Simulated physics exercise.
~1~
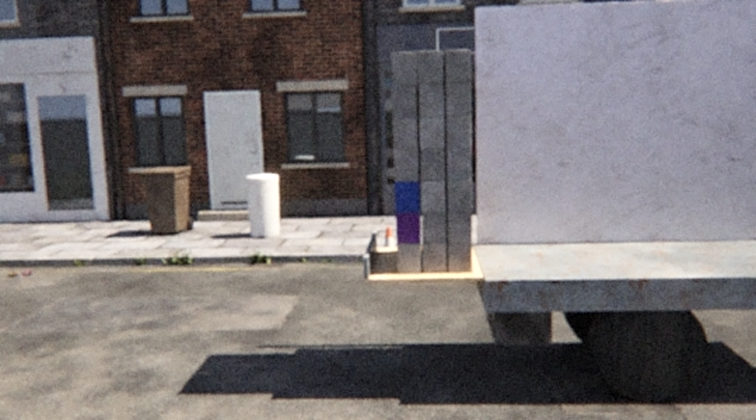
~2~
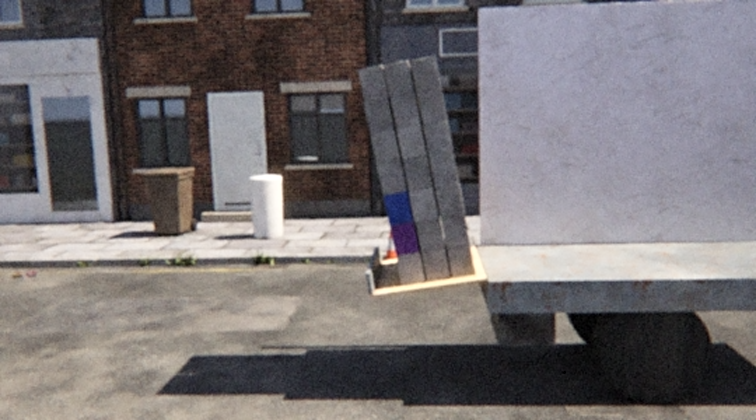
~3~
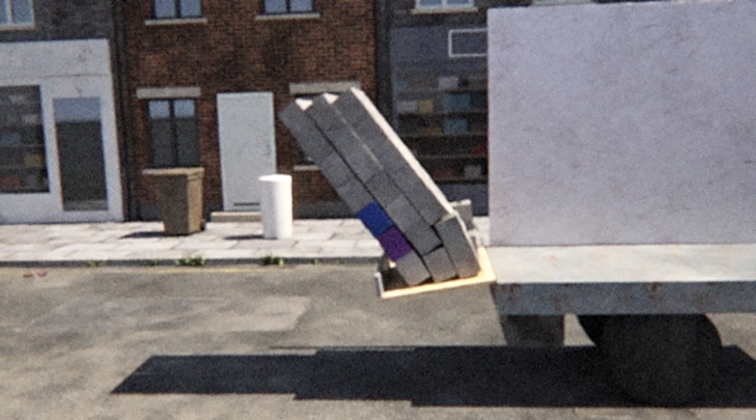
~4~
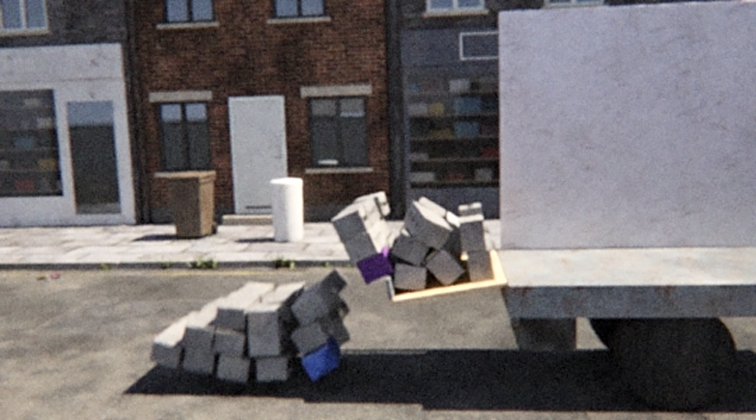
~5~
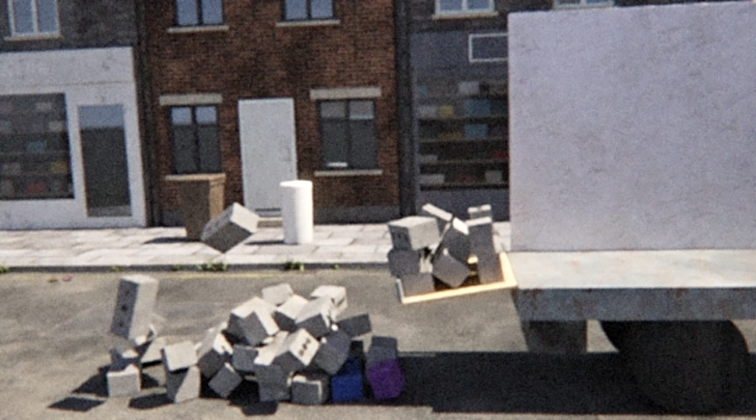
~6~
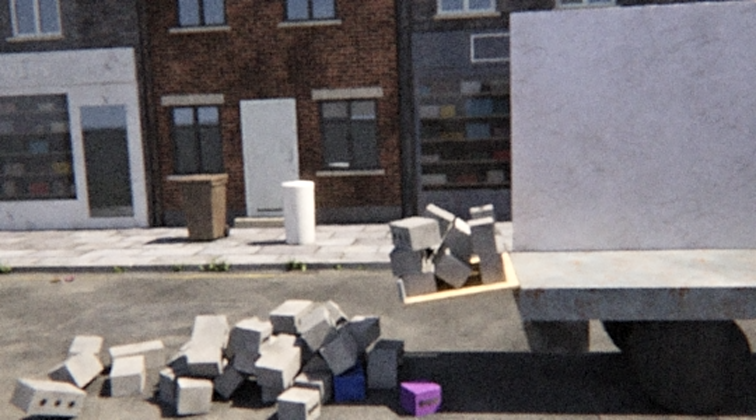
A tall stack of grey concrete blocks, one blue and one purple low on its left side, stands on the yellow-edged tail lift of a lorry, seen side-on across a street from a brick house with a white door, a brown bin and a white bollard. The platform tips down to the left and the stack leans outward. It topples, breaking apart as most of the blocks spill onto the road. Some tumble further left, while the purple one drops beside the blue. Finally, most lie heaped on the tarmac, purple right of blue, and a small jumble stays on the sloping lift.
